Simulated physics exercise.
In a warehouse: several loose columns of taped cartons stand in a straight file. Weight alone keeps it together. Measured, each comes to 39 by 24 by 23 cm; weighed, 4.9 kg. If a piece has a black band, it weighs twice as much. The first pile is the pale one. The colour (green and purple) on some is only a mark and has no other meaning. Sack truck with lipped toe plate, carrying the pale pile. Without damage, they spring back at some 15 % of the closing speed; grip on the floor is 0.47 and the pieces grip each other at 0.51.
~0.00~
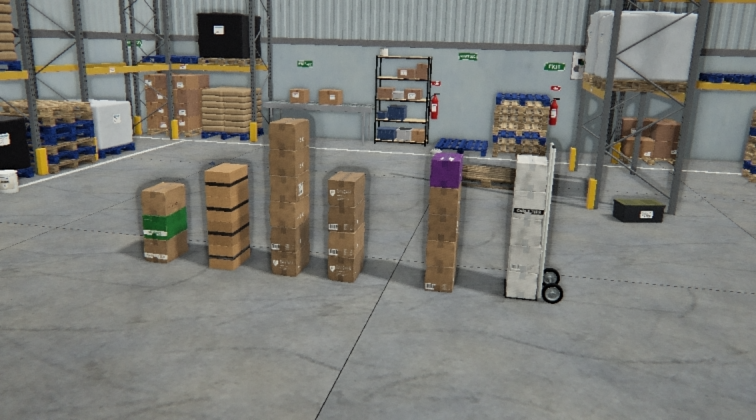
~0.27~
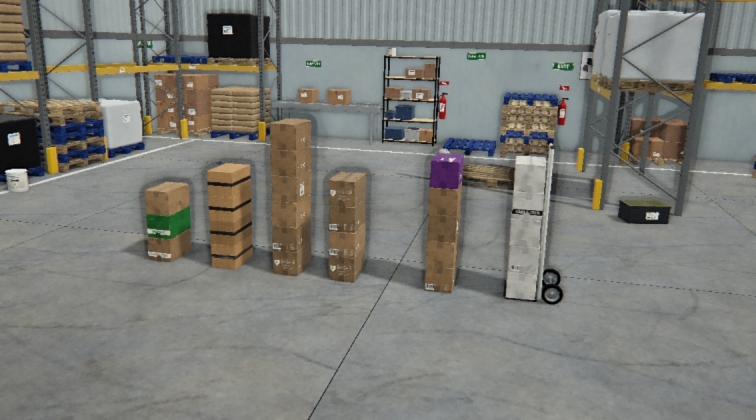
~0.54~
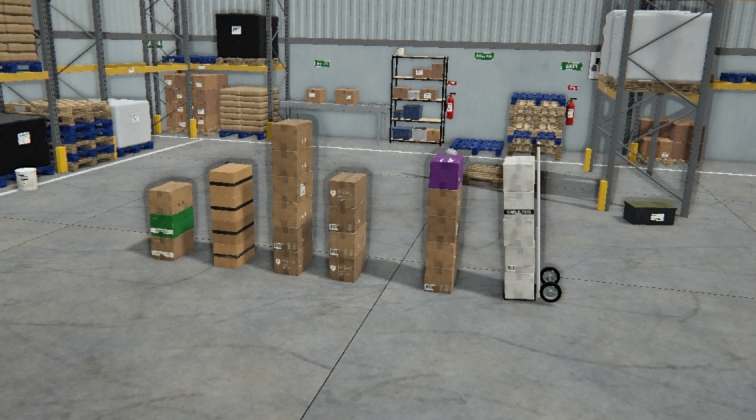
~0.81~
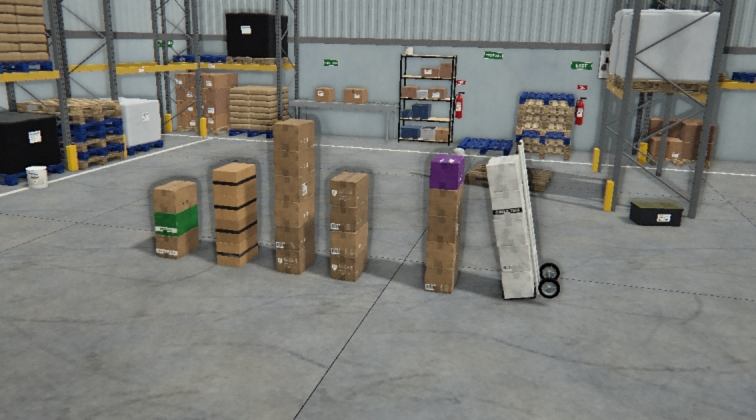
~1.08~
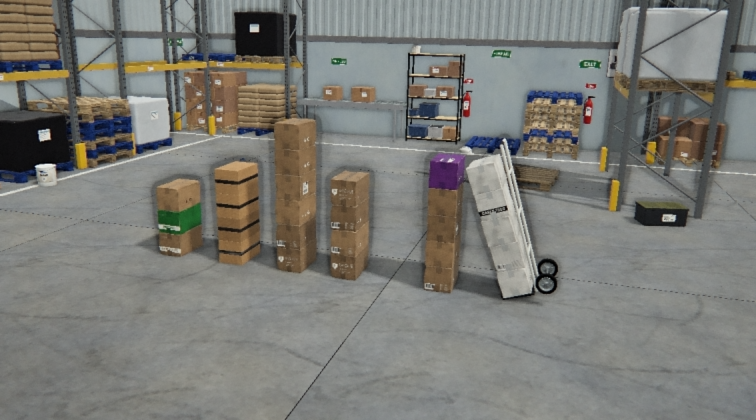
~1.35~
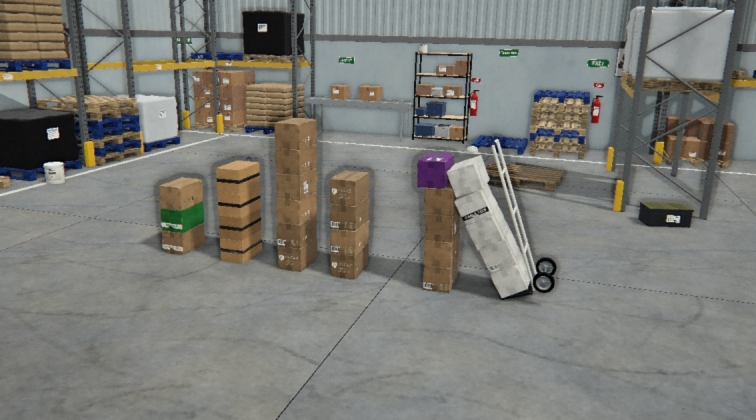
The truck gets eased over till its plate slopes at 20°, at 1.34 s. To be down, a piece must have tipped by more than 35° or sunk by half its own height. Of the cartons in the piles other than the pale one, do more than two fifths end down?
Yes.
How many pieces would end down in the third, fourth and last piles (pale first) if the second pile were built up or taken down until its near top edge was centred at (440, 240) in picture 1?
Counts down - third: 0; fourth: 0; last: 0.
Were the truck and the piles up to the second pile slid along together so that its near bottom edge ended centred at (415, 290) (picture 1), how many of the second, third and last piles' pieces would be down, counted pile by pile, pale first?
Result: Second pile 5, third pile 4, last pile 3.
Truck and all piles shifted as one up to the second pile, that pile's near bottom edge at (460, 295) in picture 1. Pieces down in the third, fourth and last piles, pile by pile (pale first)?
Third 4, fourth 6, last 3.
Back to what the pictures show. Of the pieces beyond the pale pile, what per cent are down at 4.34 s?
95 per cent at that moment.
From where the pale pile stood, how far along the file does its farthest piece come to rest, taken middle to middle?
I'd put it at close to 120 cm.
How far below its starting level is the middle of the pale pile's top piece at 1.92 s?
Roughly 20 cm.
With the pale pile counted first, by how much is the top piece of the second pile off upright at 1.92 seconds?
20° from upright.
After 1.92 s, 5 of the pale pile down; none of the 22 other cartons down, 5 disturbed; purple carton 22° from how it stood.
After 2.40 s, 5 of the pale pile down; 5 of the 22 other cartons down; purple carton 10° from how it stood, 23 cm lower.
After 3.66 s, 5 of the pale pile down; 12 of the 22 other cartons down; purple carton 28° from how it stood, 60 cm lower.
After 4.34 s, 5 of the pale pile down; 21 of the 22 other cartons down; green carton 54° from how it stood, 10 cm lower; purple carton 46° from how it stood, 65 cm lower.
In the end (5.5 s), 5 of the pale pile down; 21 of the 22 other cartons down; green carton on its side; purple carton 46° from how it stood, 65 cm lower. That is 95 per cent. From the last view, middles, green carton near (132, 230), purple carton near (331, 229).
